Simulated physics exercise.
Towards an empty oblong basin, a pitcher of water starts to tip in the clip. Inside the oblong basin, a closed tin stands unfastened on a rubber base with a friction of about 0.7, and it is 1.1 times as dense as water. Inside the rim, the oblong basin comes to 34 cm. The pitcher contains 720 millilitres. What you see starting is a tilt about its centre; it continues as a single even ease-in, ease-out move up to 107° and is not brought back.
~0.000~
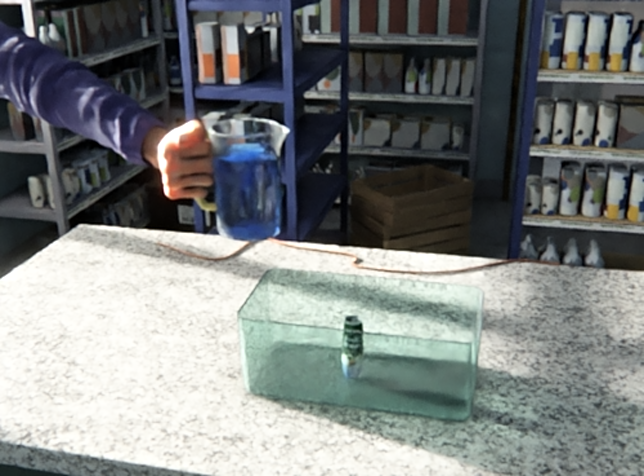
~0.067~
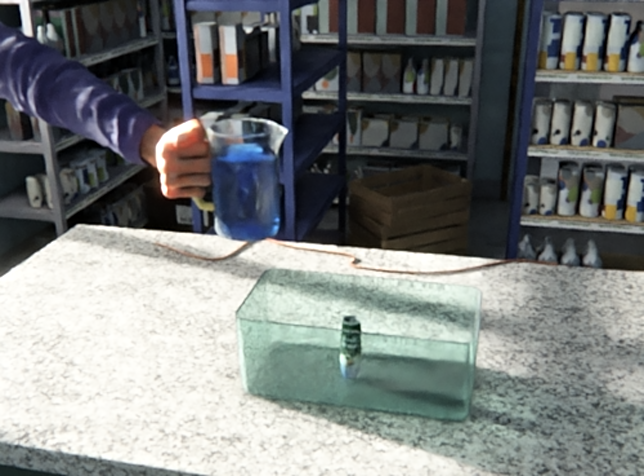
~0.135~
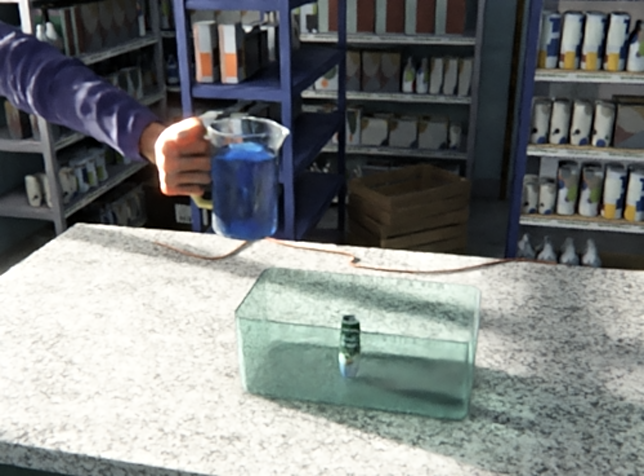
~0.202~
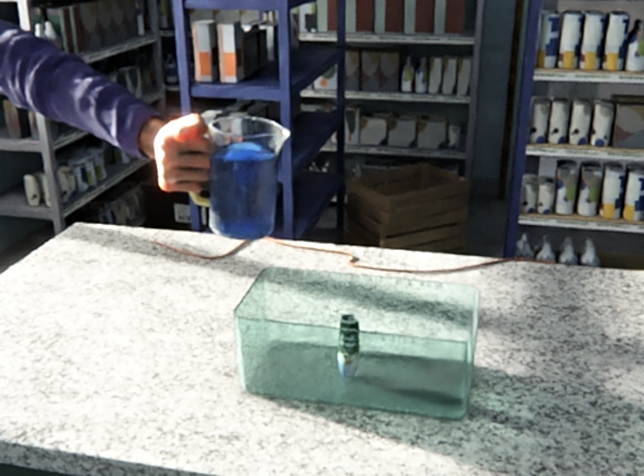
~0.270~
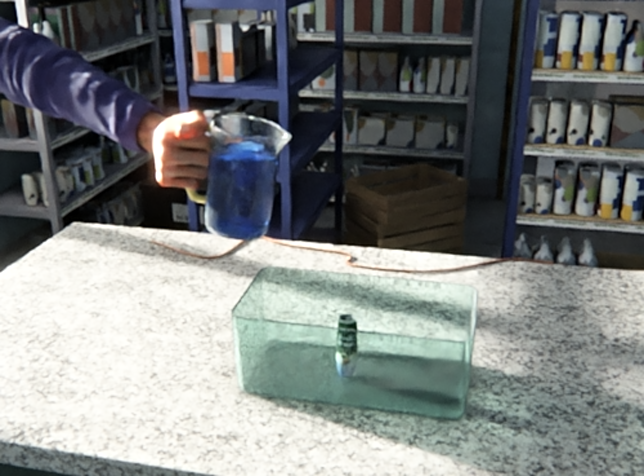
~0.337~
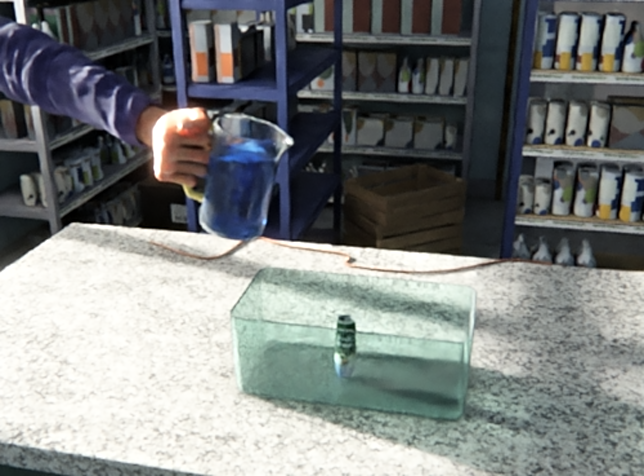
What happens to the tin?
It capsizes.
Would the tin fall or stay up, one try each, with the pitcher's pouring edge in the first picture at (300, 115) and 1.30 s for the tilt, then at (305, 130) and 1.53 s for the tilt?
Trial 1 - tin stays standing; trial 2 - tin stays standing.
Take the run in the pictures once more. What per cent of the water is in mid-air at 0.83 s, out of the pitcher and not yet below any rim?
I'd put it at about 7 percent.
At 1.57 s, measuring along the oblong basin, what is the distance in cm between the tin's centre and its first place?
Reading: Roughly 0 cm.
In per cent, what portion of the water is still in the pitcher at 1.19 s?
I'd say some 46 per cent remains.
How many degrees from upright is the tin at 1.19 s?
The lean is some 0° away from upright.
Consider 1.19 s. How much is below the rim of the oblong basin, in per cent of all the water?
Around 32 parts in a hundred.
After 0.83 s the tilt is 64° and 92 per cent is still to pour; the tin stands where it began.
After 1.19 s the tilt is 97° and 45 per cent is still to pour; the tin stands where it began.
After 1.57 s the tilt is 107° and 4 per cent is still to pour; the tin stands where it began.
After 1.98 s the tilt is 107° and 0 per cent is still to pour; the tin lies on its side.
In the end the tin lies on its side.
